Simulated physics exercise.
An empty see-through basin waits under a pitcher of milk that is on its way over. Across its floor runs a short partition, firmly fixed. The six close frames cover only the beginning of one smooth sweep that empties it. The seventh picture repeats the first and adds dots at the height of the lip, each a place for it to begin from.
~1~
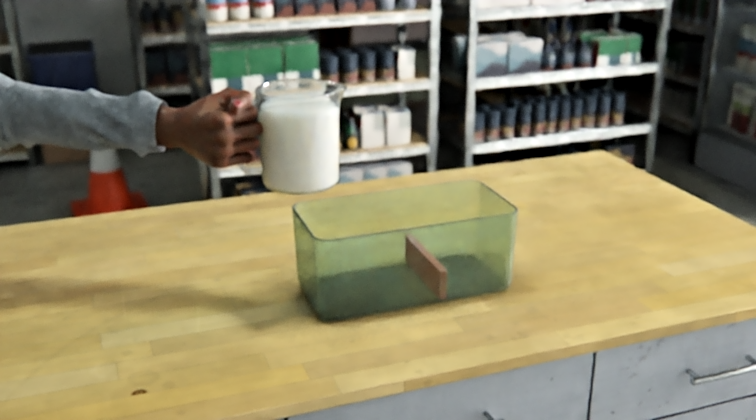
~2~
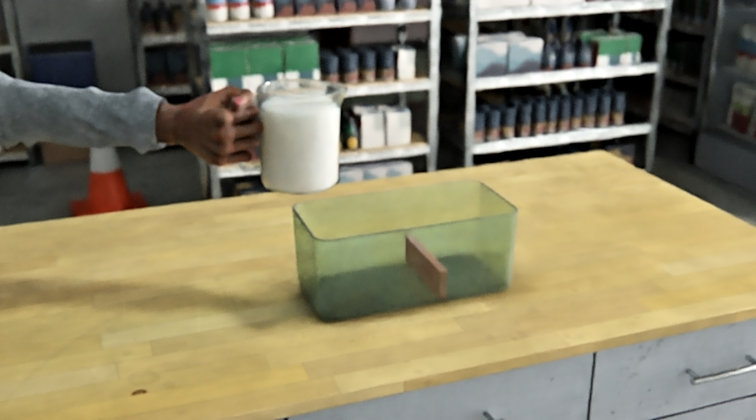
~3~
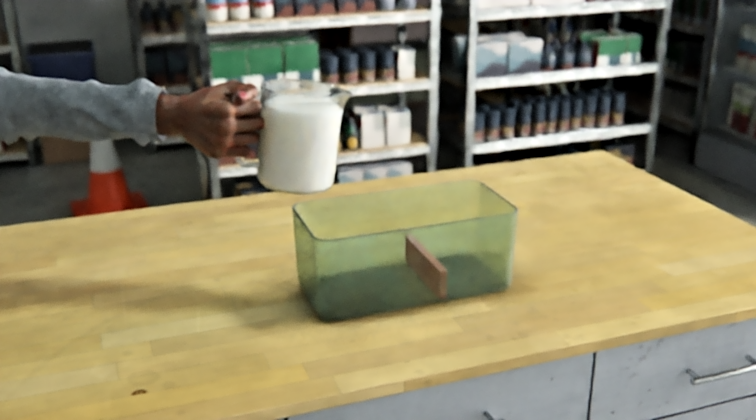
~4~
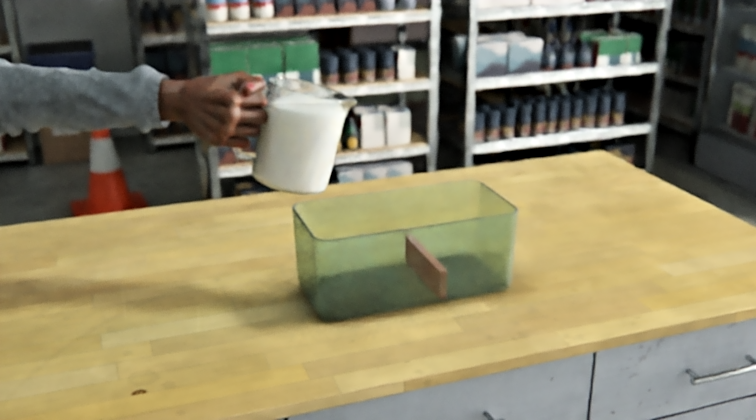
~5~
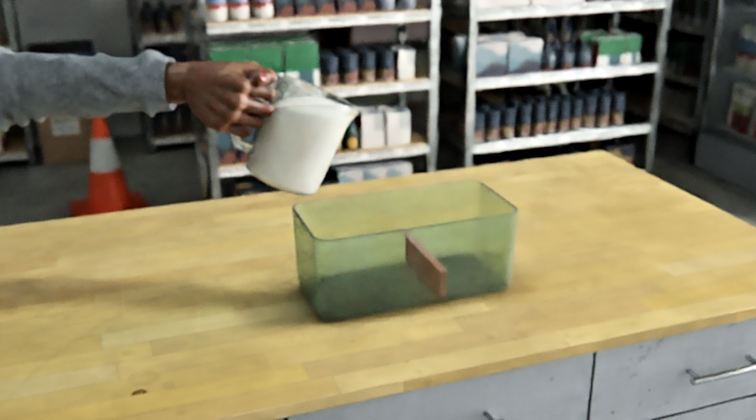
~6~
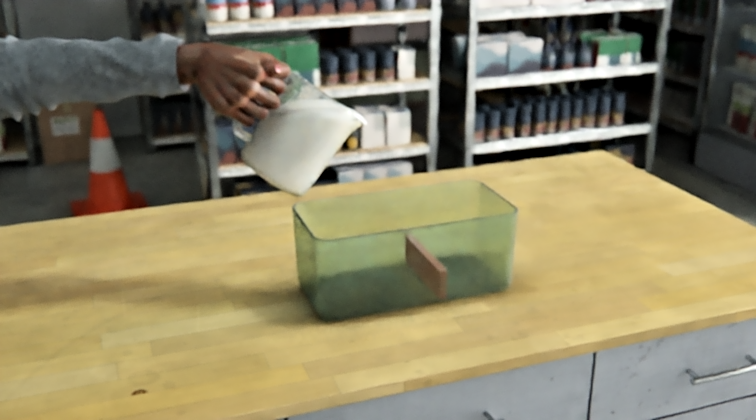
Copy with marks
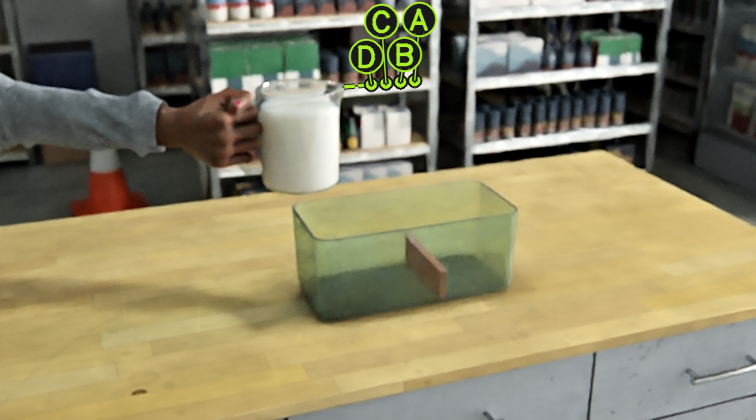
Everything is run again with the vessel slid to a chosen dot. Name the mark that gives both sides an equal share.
I would pick place D.
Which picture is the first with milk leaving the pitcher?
Picture 6.
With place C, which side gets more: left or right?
The right side.
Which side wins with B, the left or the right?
The right one.
In lime, A at (414, 80); B at (400, 81); C at (386, 83); D at (371, 84).
With A, about 27 % ends left of the wall and 70 % right of it; 3 % is lost outside.
With B, about 14 % ends left of the wall and 84 % right of it.
With C, about 17 % ends left of the wall and 82 % right of it.
With D, about 47 % ends left of the wall and 52 % right of it.
